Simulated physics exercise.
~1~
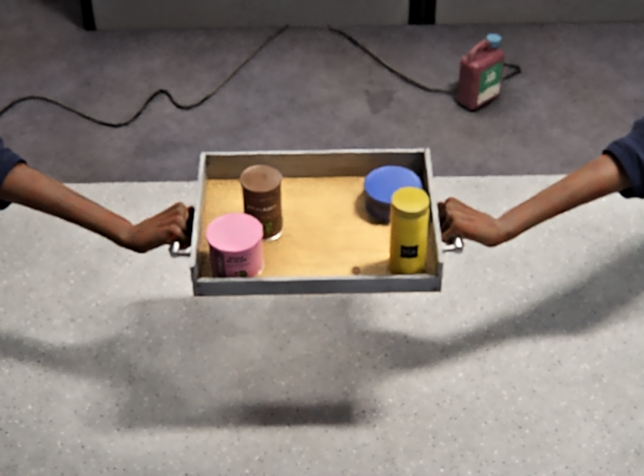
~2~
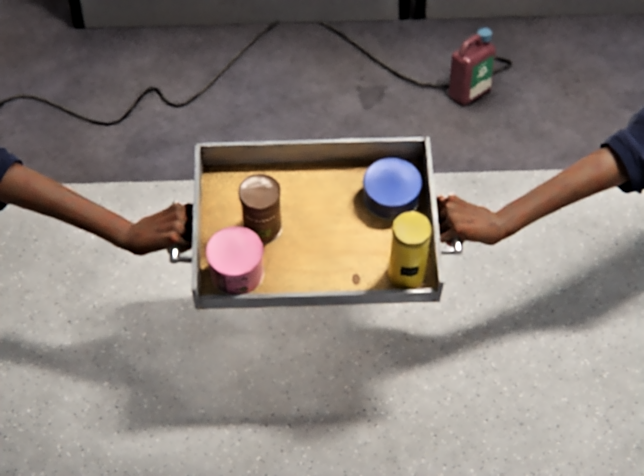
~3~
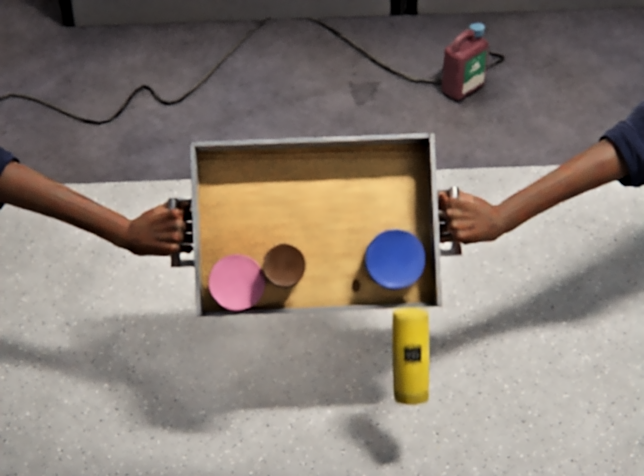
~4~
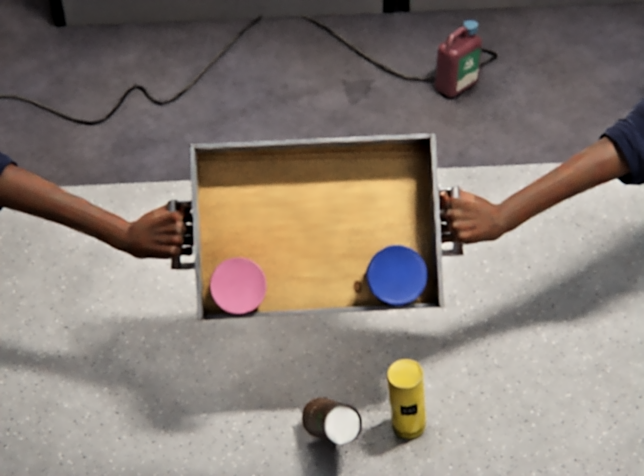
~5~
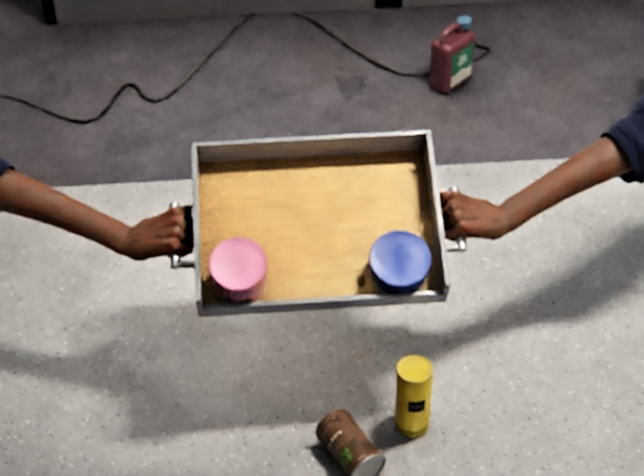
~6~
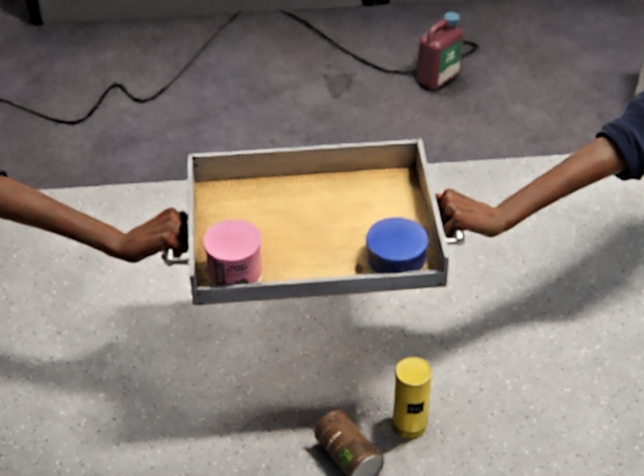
Two hands tip a crate toward the viewer, spilling the yellow jar and brown tin, then level it.
